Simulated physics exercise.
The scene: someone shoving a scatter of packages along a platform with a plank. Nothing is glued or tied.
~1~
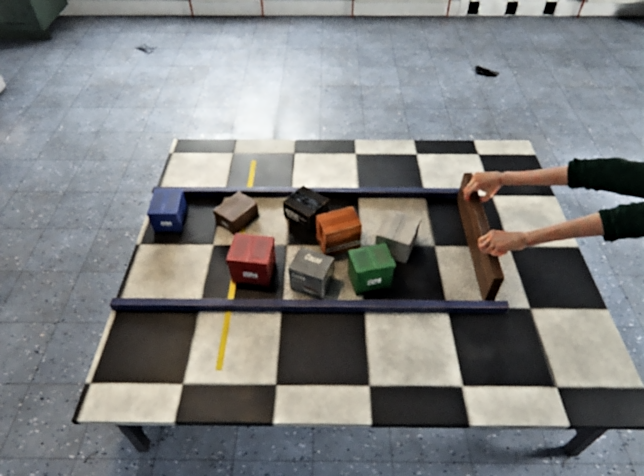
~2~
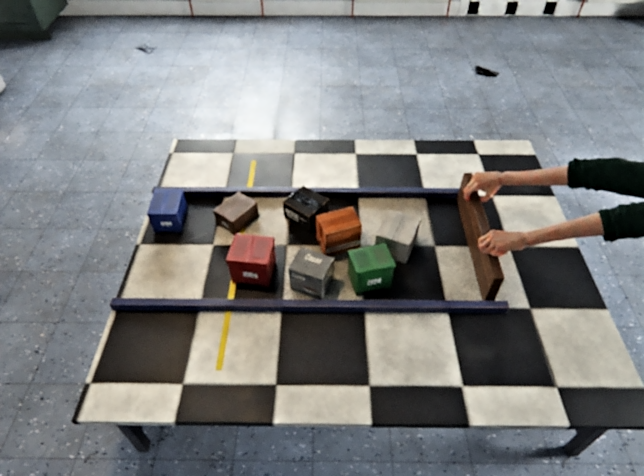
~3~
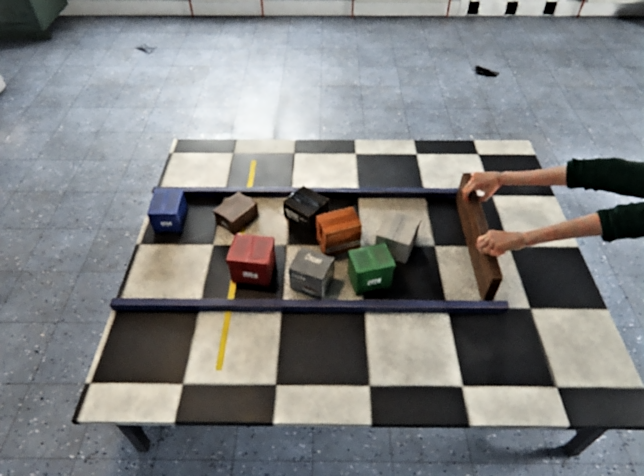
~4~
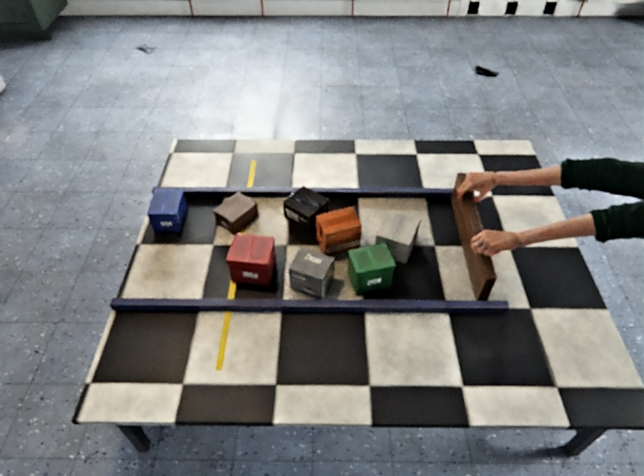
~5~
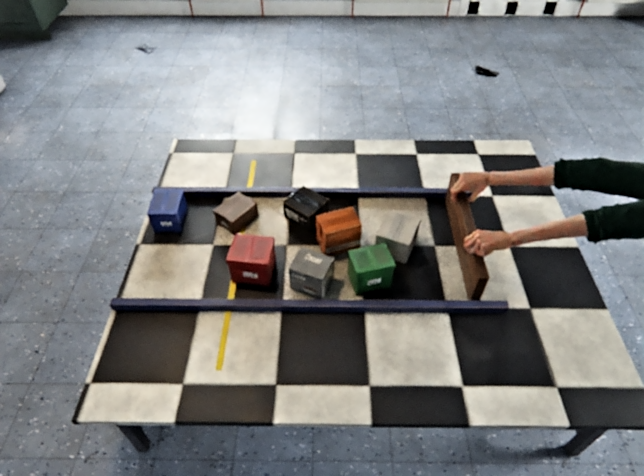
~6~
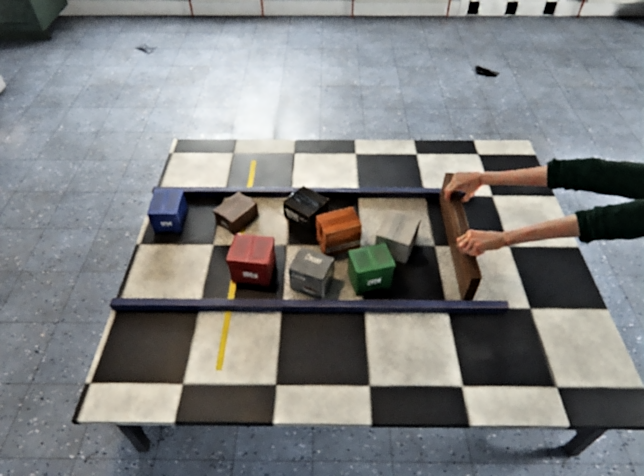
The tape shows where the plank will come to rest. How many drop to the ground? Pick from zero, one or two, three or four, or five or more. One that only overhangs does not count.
Outcome: The number that fall off is zero.
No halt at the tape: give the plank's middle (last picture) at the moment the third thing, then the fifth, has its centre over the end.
Its middle is around (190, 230) and later (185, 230).
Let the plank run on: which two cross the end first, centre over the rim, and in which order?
The order is the blue tote, the red tote.
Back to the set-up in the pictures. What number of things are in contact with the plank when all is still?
In contact: 3.
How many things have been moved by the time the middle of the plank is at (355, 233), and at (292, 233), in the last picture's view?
At the one place 4, at the other 7.
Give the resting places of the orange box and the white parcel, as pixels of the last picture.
The orange box at (185, 229), the white parcel at (220, 240).
A little later, none off yet; blue tote at rest near (169, 211); brown tote at rest near (237, 213); red tote at rest near (253, 260).
When it is over, the number that fall off is zero.
